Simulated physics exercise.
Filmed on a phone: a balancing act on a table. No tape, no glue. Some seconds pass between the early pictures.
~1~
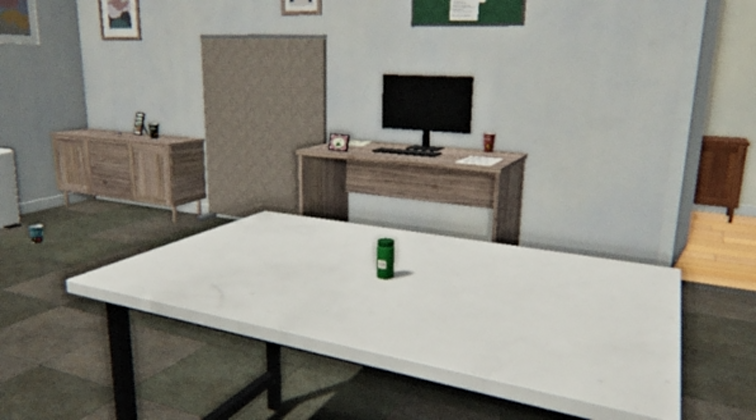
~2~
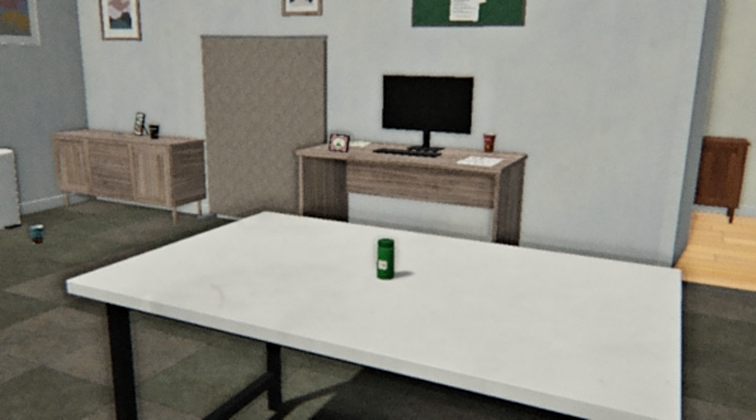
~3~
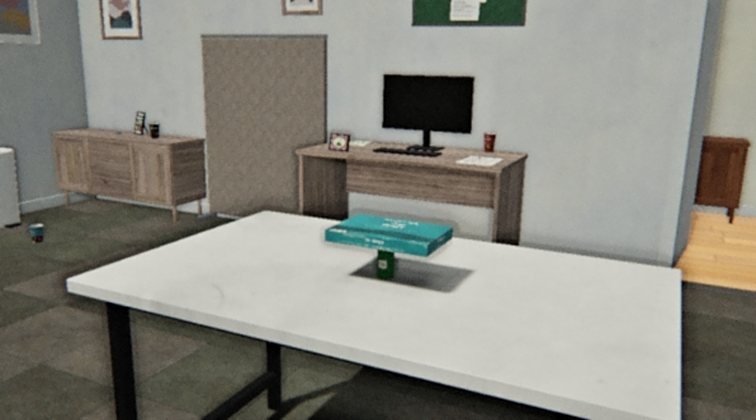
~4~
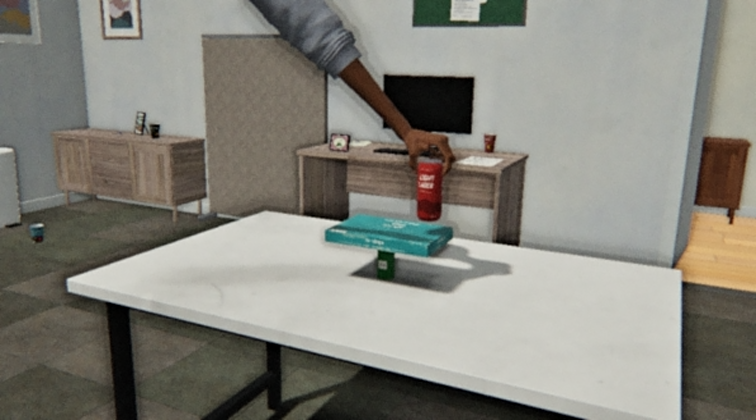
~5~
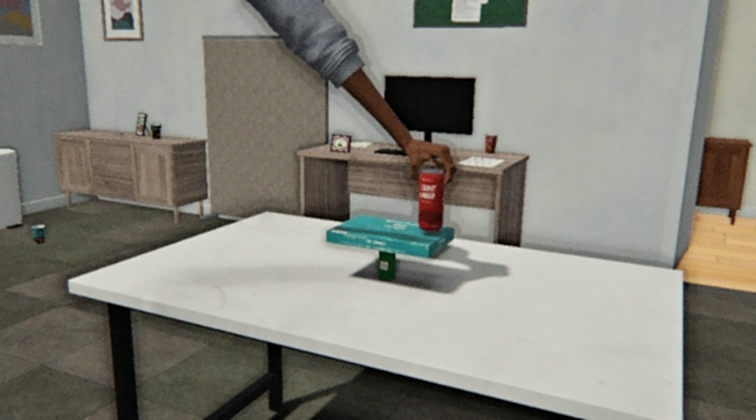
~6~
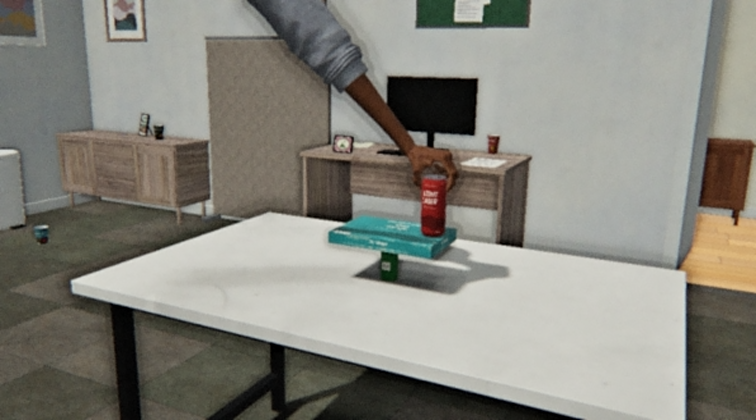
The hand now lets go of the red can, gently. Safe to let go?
As it turns out, it gives way.
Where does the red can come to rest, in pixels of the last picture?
Near (494, 282).
Then, 0.60 s past the last view, red can now fallen; turquoise packet rocked 50° from its first pose.
Then, 0.70 s past the last view, turquoise packet rocked 45° from its first pose.
Finally, fallen, red can; moved from the start, turquoise packet; green shaker still in place. Final places as the last picture's camera would see them, red can near (494, 282). The stack loses its balance.
